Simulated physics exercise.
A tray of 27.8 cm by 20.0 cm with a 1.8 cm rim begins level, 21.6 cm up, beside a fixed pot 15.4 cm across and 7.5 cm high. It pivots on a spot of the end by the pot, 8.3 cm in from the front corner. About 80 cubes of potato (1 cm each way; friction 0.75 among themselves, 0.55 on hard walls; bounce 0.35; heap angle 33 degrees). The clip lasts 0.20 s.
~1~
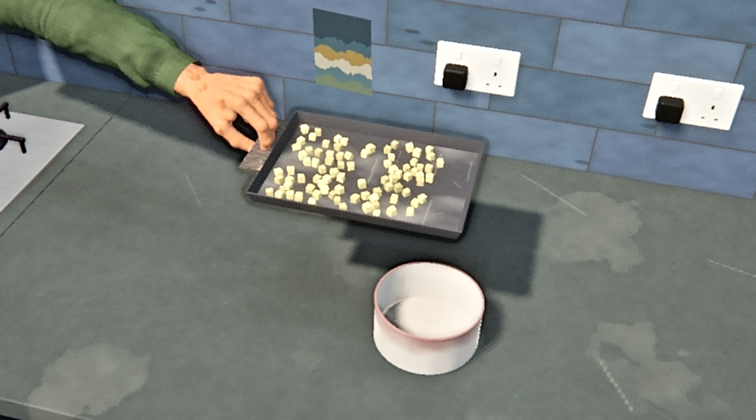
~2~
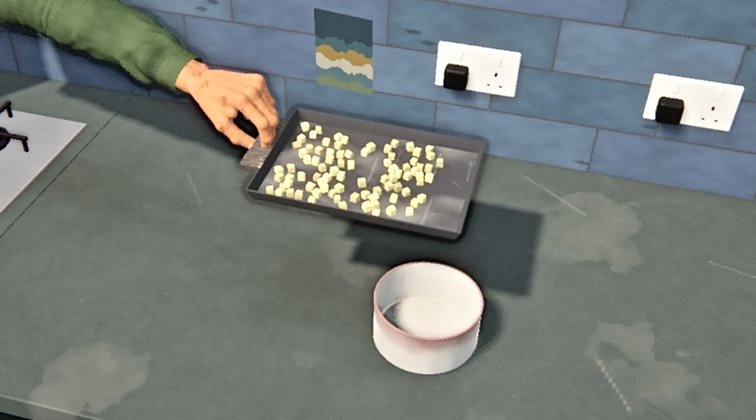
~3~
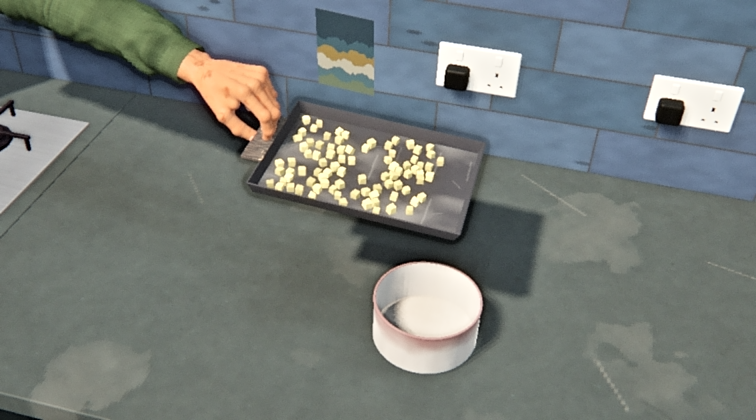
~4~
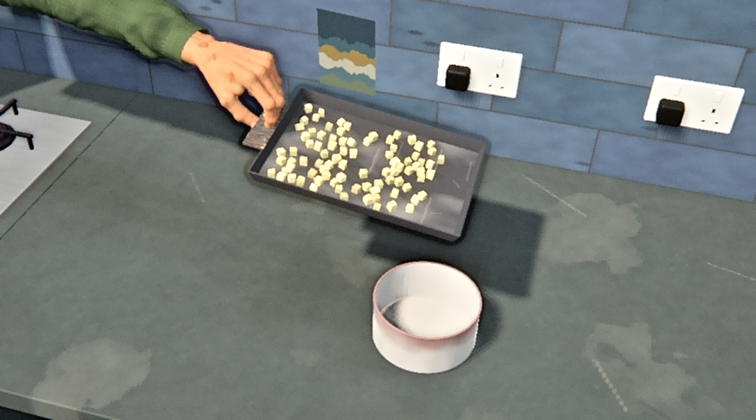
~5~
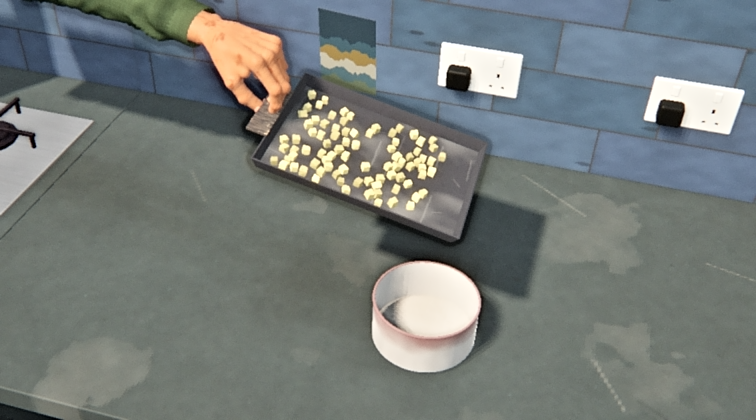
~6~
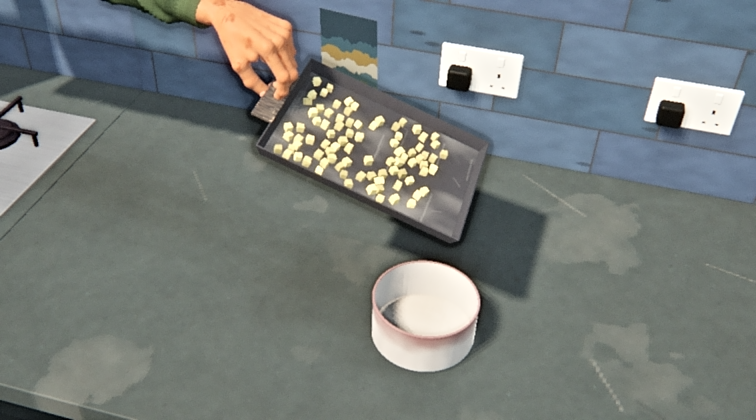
A dark tray scattered with small pale cubes starts out level above a grey worktop, then tilts steadily as a green-sleeved person's hand raises its left end, while the cubes keep their places and a white pot stands below.
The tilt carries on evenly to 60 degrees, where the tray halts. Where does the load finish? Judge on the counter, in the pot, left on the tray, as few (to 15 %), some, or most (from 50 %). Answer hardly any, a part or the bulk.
On the counter: The bulk; in the pot: Hardly any; left on the tray: A part.
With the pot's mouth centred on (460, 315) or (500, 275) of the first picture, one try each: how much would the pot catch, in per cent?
About 40 and 40 per cent.
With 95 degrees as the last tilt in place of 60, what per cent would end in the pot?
In that case some 10 per cent.
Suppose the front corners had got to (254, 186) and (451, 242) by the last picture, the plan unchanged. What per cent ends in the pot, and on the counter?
Pot 35, counter 20.
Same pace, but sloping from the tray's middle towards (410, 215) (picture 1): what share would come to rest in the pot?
About 25 per cent.
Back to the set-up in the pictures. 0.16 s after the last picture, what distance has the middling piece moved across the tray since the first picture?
About 0 cm.
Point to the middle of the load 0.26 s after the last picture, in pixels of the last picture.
At about (412, 129).
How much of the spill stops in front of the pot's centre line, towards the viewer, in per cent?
About 50 per cent.
Then, 0.16 s after the last picture, tilt 42 degrees; the tray holds 100 %, the pot 0 %.
Then, 0.26 s after the last picture, tilt 55 degrees; the tray holds 100 %, the pot 0 %.
Then, 0.50 s after the last picture, tilt 60 degrees; the tray holds 60 %, the pot 0 %.
In the end, counter 70 %, pot 5 %, tray 25 %.
